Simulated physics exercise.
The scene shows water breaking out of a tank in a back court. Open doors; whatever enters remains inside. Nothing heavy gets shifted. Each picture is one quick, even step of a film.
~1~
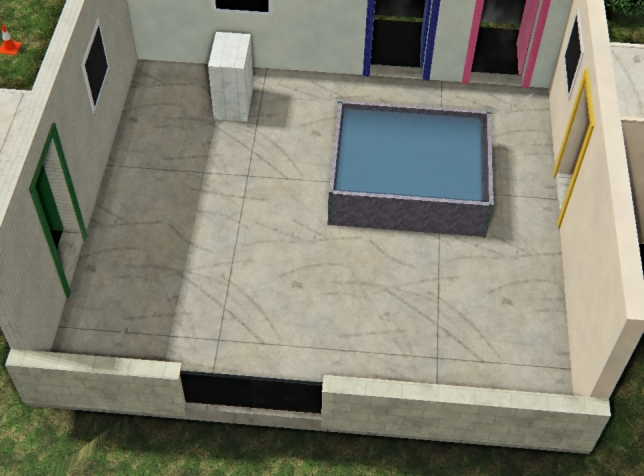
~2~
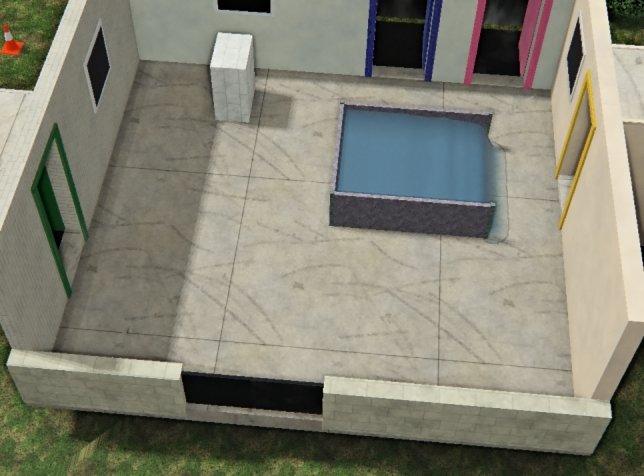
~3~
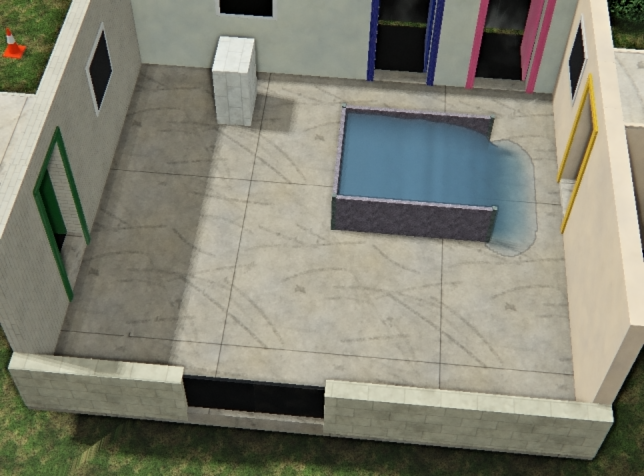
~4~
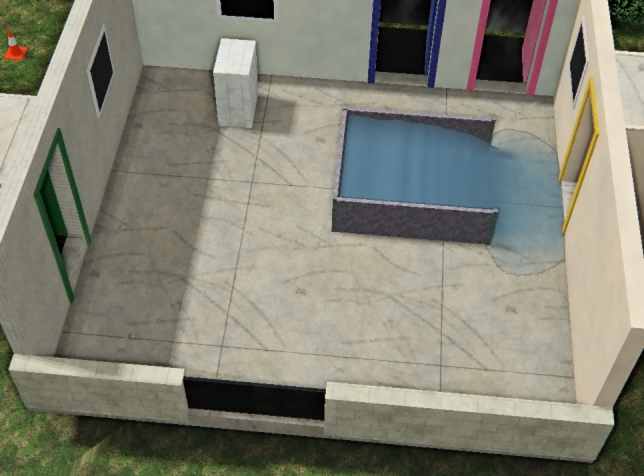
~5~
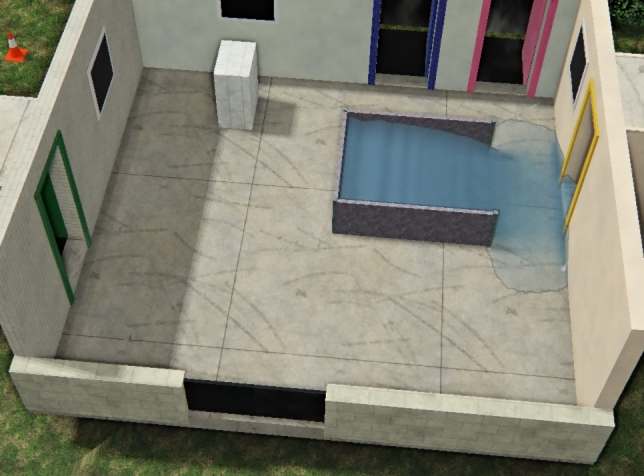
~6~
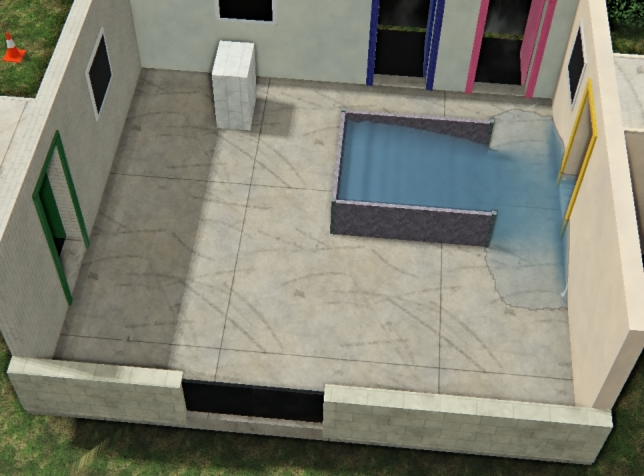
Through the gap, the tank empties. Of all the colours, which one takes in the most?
The yellow one.
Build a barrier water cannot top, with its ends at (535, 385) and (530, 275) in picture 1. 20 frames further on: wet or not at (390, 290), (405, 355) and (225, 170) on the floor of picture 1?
Going through them in order, I get inundated, inundated and high and dry.
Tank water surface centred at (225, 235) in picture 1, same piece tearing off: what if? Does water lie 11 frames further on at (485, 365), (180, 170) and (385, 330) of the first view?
Log, spots in order: Taken by the flood / unwetted / taken by the flood.
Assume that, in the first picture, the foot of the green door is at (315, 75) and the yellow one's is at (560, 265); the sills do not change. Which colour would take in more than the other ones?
Door with the most inflow: The pink one.
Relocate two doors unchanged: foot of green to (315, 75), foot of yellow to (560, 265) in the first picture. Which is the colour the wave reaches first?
The one in yellow, by my reckoning.
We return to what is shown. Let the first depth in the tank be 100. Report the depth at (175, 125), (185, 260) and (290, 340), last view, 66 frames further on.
Around 4, 10 and 4 percent, in that order.
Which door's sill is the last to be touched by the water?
It's the green one.
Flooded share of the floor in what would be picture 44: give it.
Roughly 75 percent, I reckon.
A moment on, water covers 15 % of the floor; pink door wet at the sill, nothing in, green door not reached, yellow door a lot in, blue door not reached.
Next, water covers 25 % of the floor; pink door some in, green door not reached, yellow door a lot in, blue door not reached.
Then, water covers 40 % of the floor; pink door a lot in, green door not reached, yellow door a lot in, blue door wet at the sill, nothing in.
Later, water covers 75 % of the floor; pink door a lot in, green door not reached, yellow door a lot in, blue door a trickle in.
In the end, water covers 95 % of the floor; pink door a lot in, green door wet at the sill, nothing in, yellow door a lot in, blue door a trickle in; the yellow door has let in the most.
